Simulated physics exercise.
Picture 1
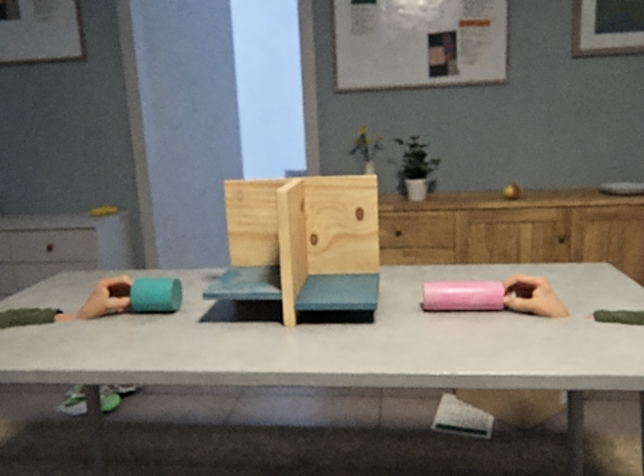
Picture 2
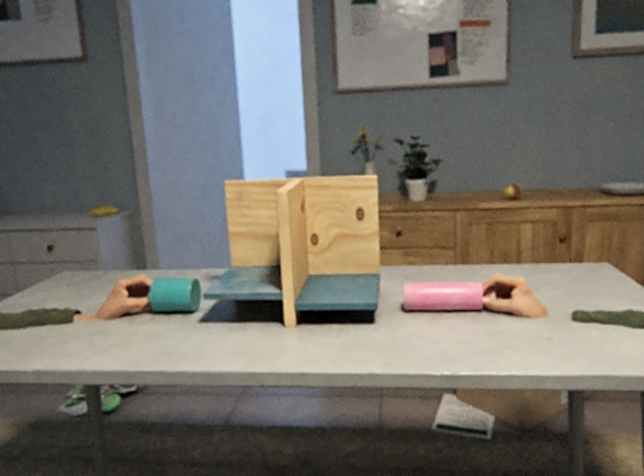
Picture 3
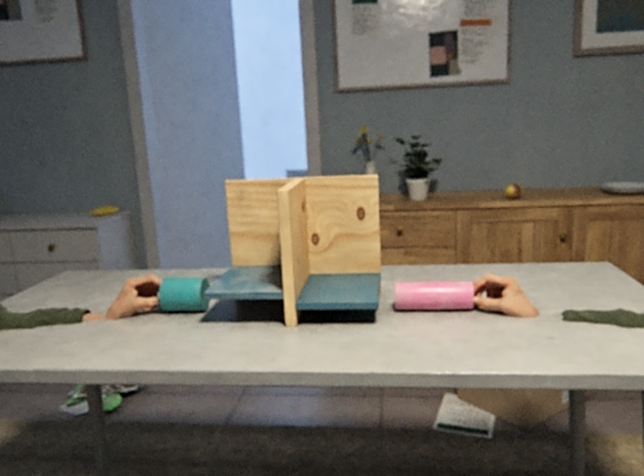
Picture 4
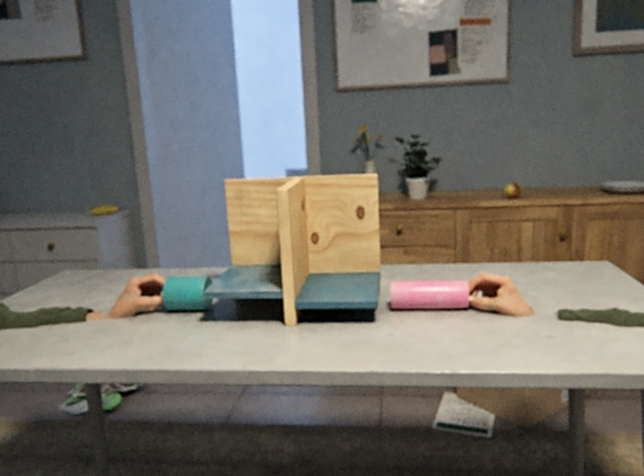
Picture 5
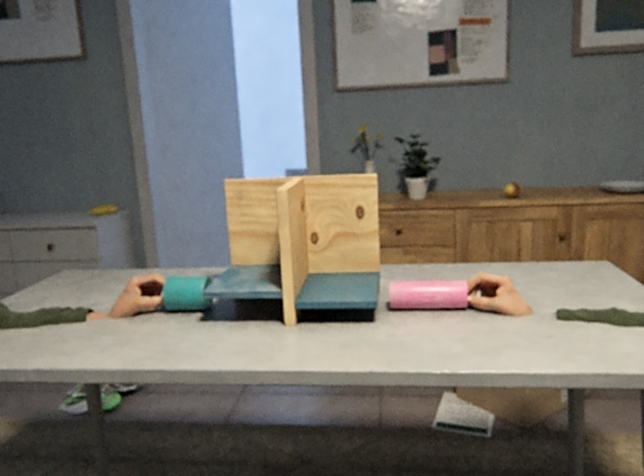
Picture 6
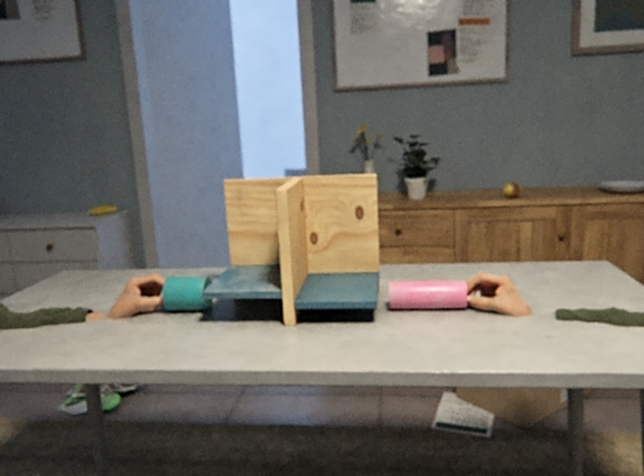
On a grey table, two hands slide a turquoise cylinder and a pink one slightly inward.
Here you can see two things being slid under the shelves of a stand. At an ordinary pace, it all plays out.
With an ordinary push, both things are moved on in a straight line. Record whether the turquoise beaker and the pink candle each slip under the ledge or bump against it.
Noted: The turquoise beaker bumps against it; the pink candle bumps against it.
Then, 0.20 s past the last view, turquoise beaker sliding up to the opening near (193, 293); pink candle sliding up to the opening near (422, 295).
Then, 0.26 s past the last view, turquoise beaker sliding up to the opening near (198, 293); pink candle sliding up to the opening near (416, 295).
Finally, the turquoise beaker catches on the edge, near (199, 293); the pink candle catches on the edge, near (416, 295).
